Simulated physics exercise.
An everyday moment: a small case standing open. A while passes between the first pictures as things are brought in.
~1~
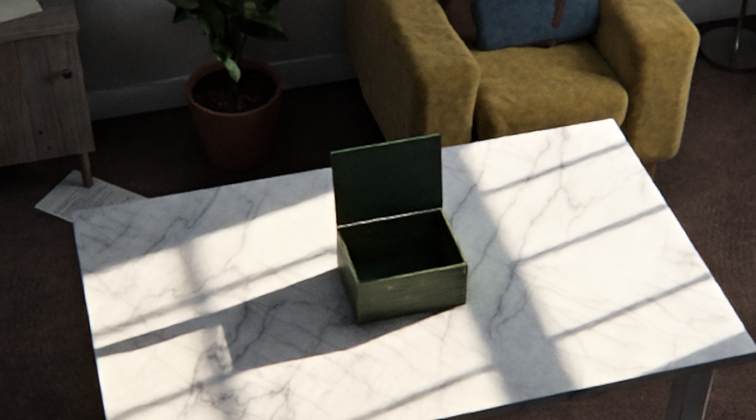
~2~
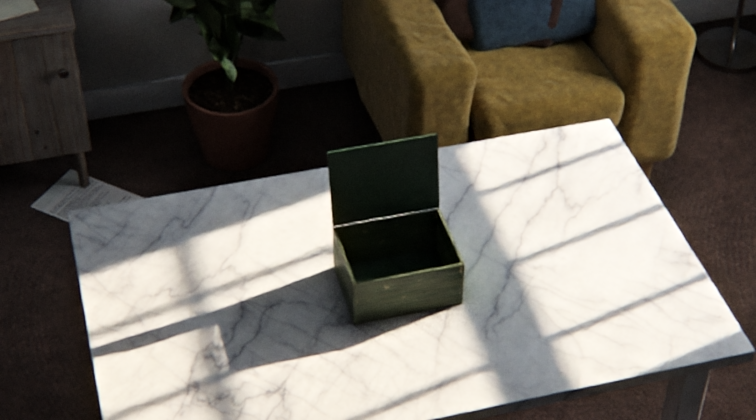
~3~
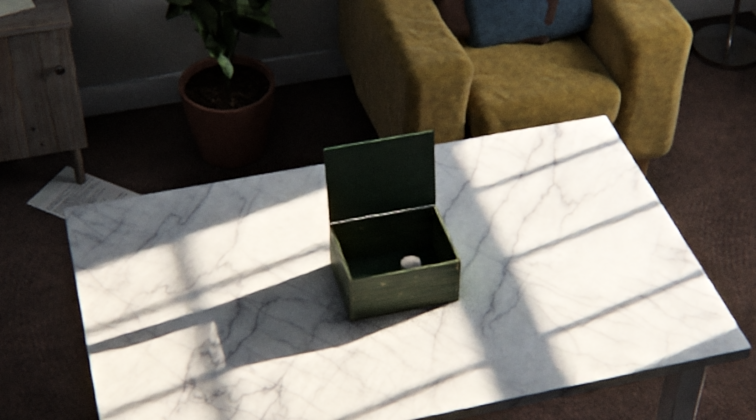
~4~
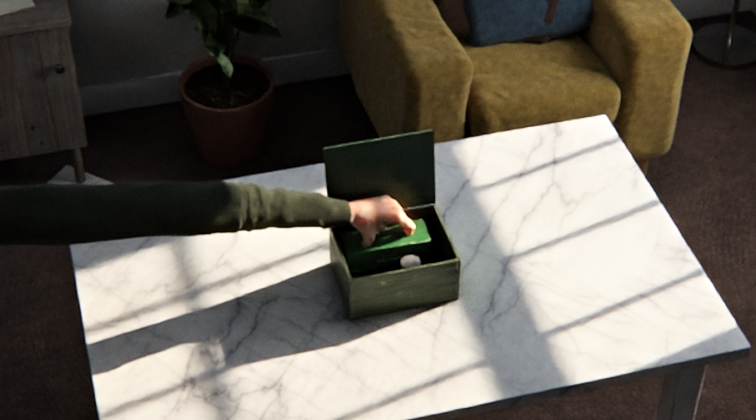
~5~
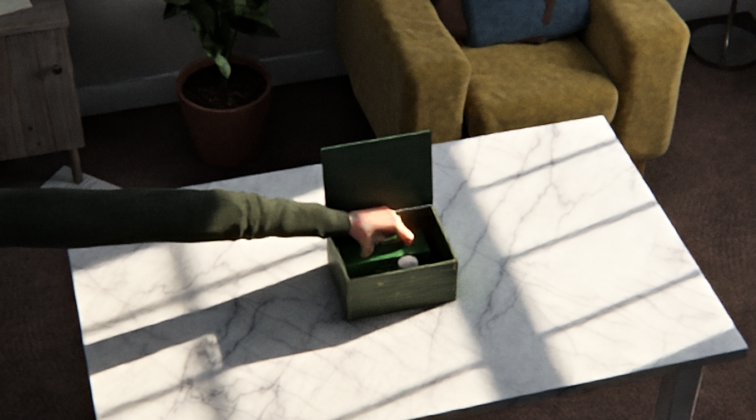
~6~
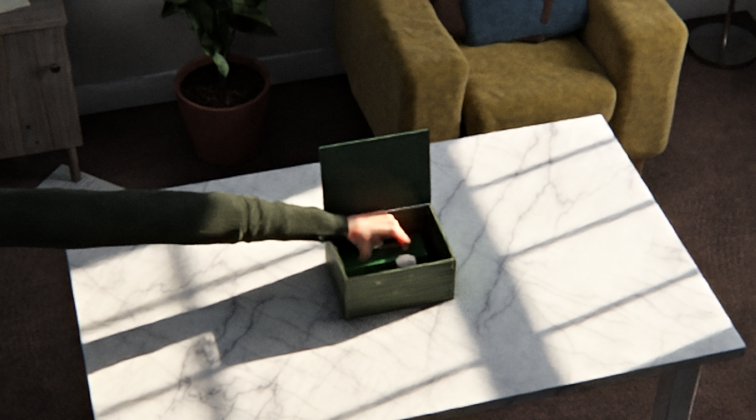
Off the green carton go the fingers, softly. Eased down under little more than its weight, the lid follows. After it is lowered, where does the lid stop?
It stops flat on the box.
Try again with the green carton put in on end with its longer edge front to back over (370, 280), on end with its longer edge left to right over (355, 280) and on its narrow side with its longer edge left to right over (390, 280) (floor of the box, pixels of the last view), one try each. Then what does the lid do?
The lid is kept from lowering the first try, is kept from lowering the second try and lowers completely the third try.
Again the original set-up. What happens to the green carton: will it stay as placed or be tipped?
The green carton stays as placed.
Then, 1.10 s later than the last frame, lid starting down.
Then, 1.60 s later than the last frame, lid 59° above the rim.
Then, 1.90 s later than the last frame, lid 35° above the rim.
Then, 2.20 s later than the last frame, lid 7° above the rim.
When it is over, lid shut; both as before. End places, in pixels of the last picture, green carton near (382, 261).
